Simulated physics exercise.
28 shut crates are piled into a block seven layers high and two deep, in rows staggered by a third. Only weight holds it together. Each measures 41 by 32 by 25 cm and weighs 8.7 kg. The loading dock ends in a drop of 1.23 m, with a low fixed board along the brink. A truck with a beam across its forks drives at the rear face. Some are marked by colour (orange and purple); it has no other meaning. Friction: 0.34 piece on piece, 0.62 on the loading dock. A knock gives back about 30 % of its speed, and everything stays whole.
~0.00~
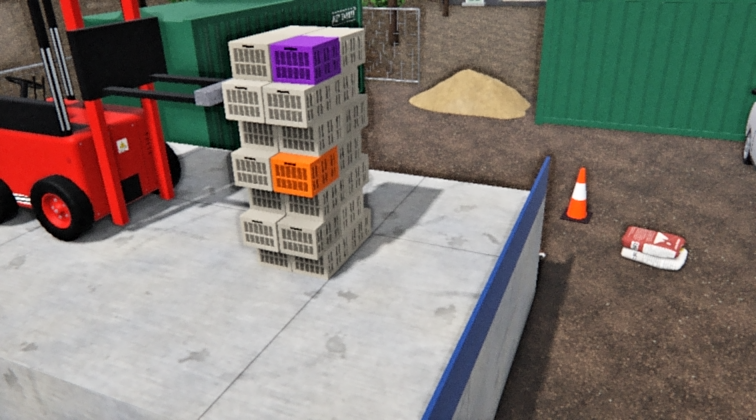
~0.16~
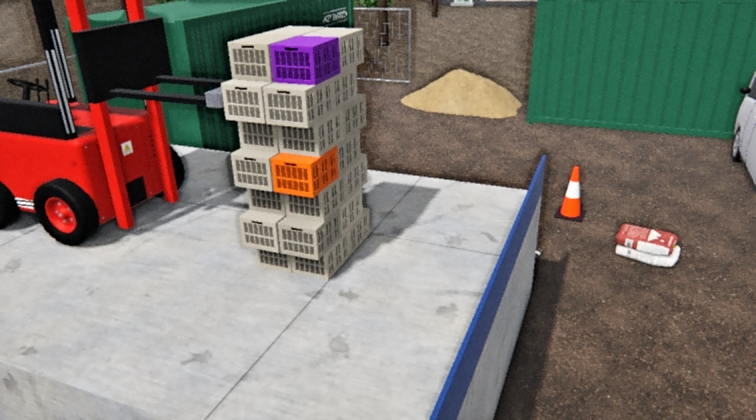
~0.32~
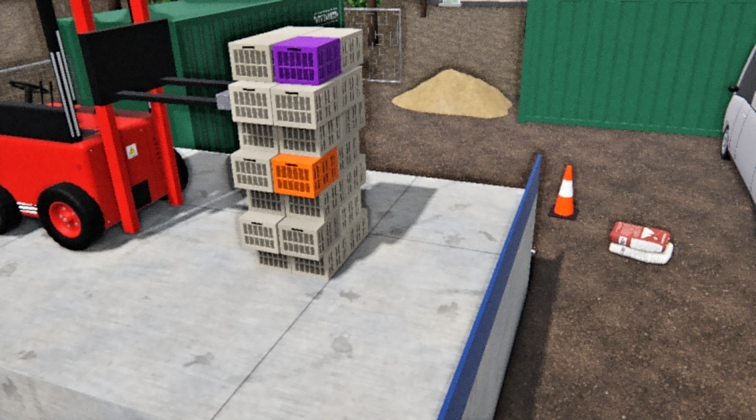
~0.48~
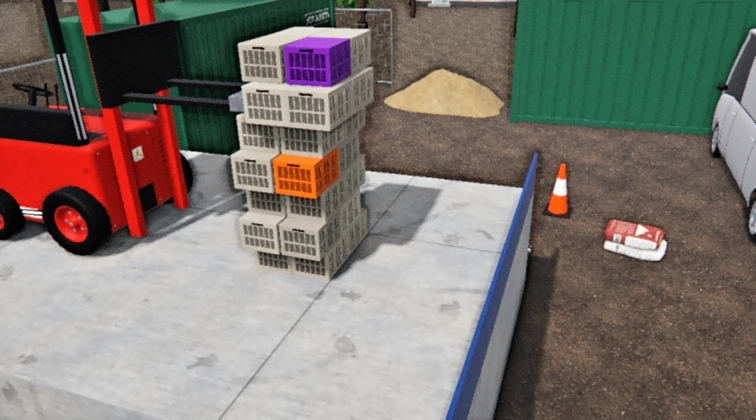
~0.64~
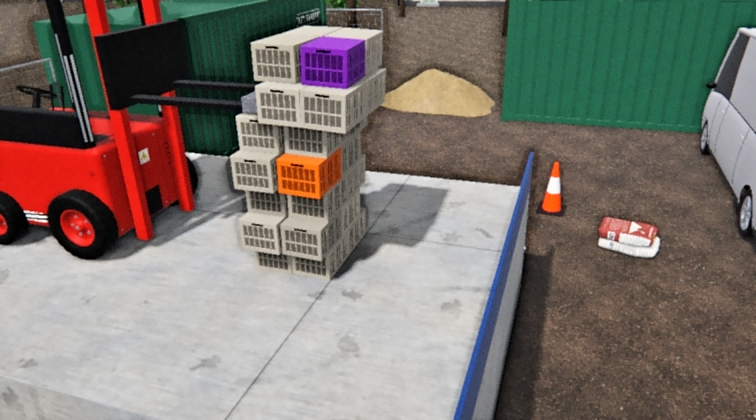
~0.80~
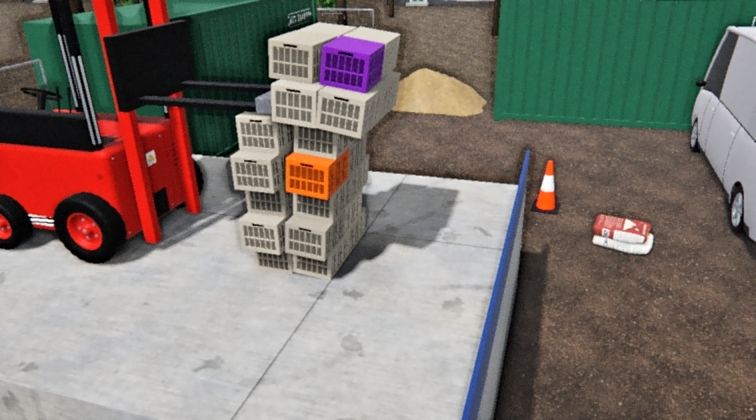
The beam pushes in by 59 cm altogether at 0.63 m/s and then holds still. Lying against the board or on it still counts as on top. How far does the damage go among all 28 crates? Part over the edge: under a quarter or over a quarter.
The part is under a quarter.
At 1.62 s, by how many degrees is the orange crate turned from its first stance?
Roughly 30°.
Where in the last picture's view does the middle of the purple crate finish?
At about (484, 271).
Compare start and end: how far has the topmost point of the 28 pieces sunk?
About 50 cm.
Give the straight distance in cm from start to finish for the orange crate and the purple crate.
Moved: Orange 110, purple 200.
By 1.14 s, none of the 28 crates over the edge, 18 disturbed; purple crate tilted 58°, 24 cm lower; orange crate tilted 14°.
By 1.62 s, none of the 28 crates over the edge, 18 disturbed; purple crate tilted 64°, 1.31 m lower; orange crate tilted 35°.
By 2.24 s, 2 of the 28 crates over the edge; orange crate on its side; purple crate on its side.
When it is over (2.8 s), 4 of the 28 crates over the edge; orange crate on its side; purple crate on its side. That is 14 per cent. In pixels of the last frame, middles, orange crate near (448, 242), purple crate near (484, 271).
